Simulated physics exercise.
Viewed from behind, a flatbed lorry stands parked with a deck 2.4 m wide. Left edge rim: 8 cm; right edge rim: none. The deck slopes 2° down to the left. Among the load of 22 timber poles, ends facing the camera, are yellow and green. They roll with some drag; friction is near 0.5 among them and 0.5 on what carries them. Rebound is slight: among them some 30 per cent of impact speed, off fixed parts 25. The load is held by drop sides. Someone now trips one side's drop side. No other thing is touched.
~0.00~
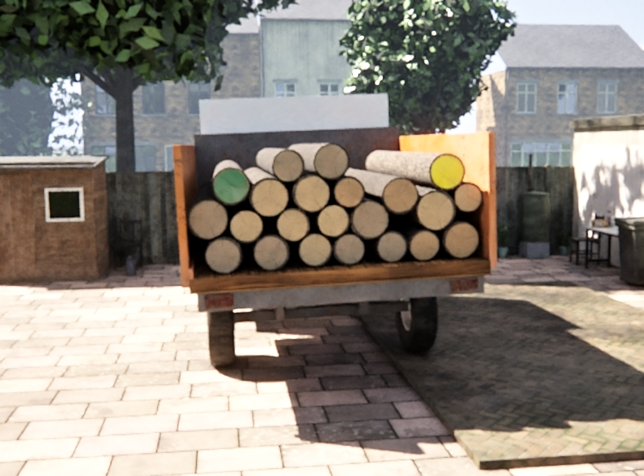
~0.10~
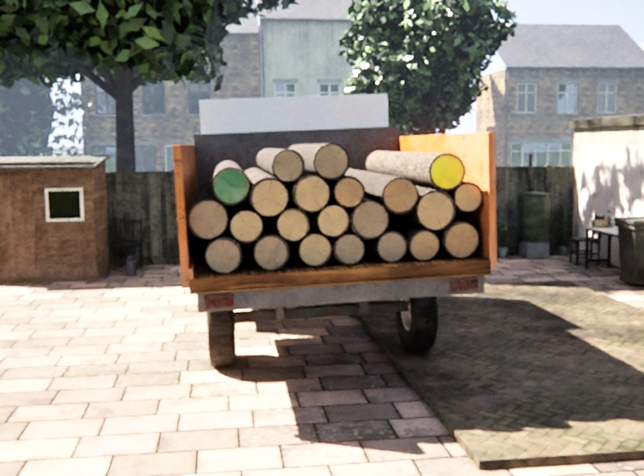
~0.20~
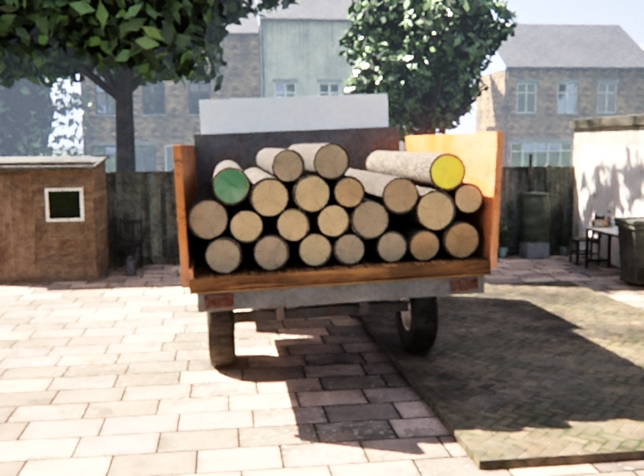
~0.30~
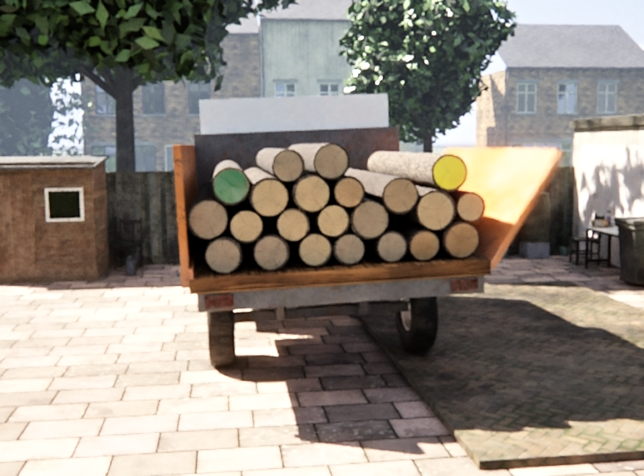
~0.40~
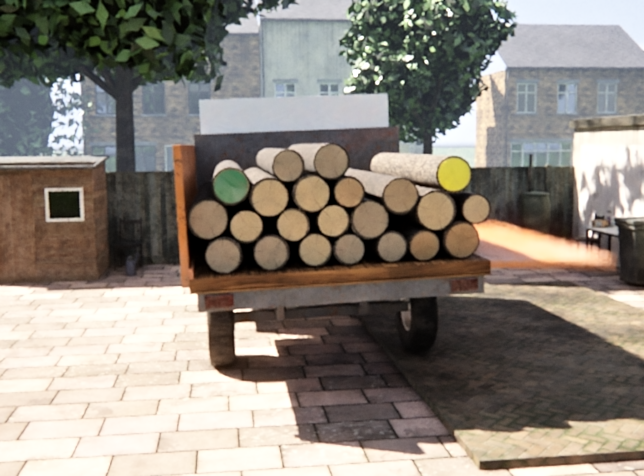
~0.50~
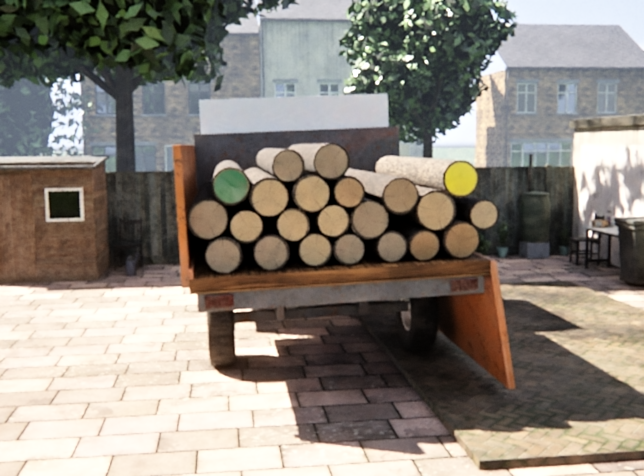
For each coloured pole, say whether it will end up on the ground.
Result: Yellow goes off the side; green holds on.
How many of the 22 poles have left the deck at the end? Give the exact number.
8 in total.
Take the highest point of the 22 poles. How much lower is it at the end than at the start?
20 cm.
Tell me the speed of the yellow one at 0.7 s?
Its speed is roughly 1.5 m/s.
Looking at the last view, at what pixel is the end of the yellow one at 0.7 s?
I'd point to somewhere near (479, 206).
By 0.7 s, yellow is up on others, 5 cm from the right edge, rolling right; green is up on others, 35 cm from the left edge; 1 off so far.
By 0.8 s, yellow is dropping off the right side; as before, green; 2 off so far.
By 0.9 s, yellow is dropping off the right side; as before, green; 2 off so far.
By 1.0 s, yellow is dropping off the right side; as before, green; 2 off so far.
Finally (7.2 s), yellow is down on the right; green is up on others, 40 cm from the left edge; 8 off so far.
